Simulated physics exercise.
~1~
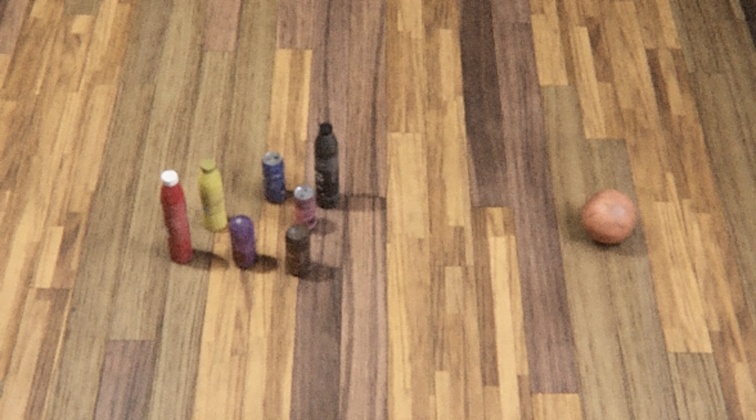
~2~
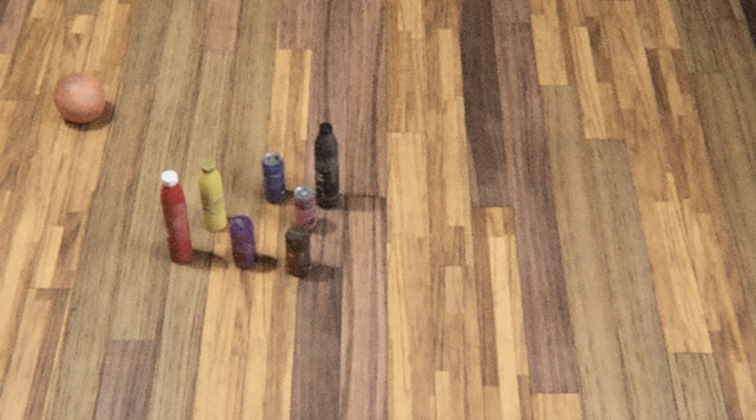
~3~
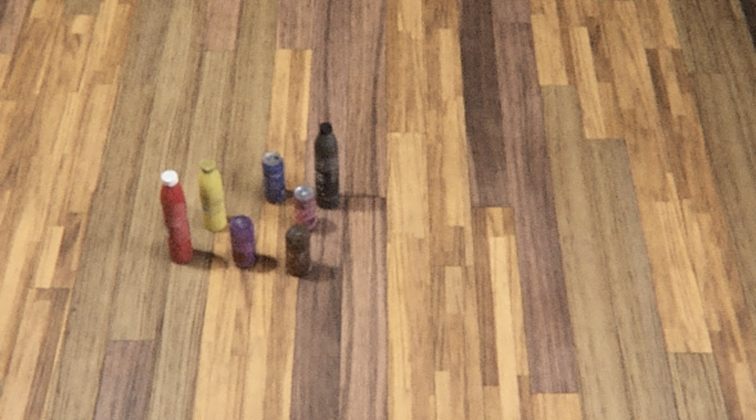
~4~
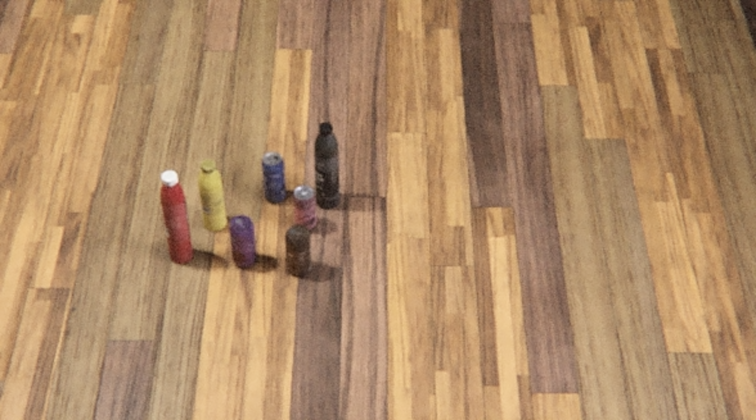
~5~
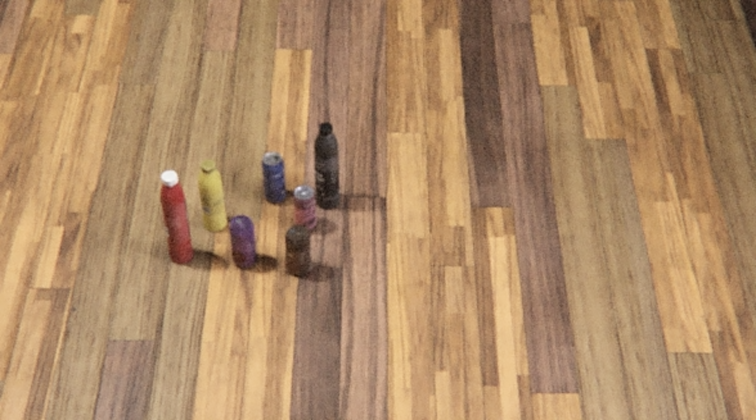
An orange ball sits on the right side of a striped wooden floor, seen from above by a still camera. To the left stands a loose group of seven bottles and cans, with a red bottle at its left edge, a yellow bottle beside it and a tall black bottle at the back right. Blue, pink, purple and brown cans stand among them. The ball then appears at the upper left, beyond the group, having passed without toppling anything. It goes out of view, and all seven pieces remain upright in their places.
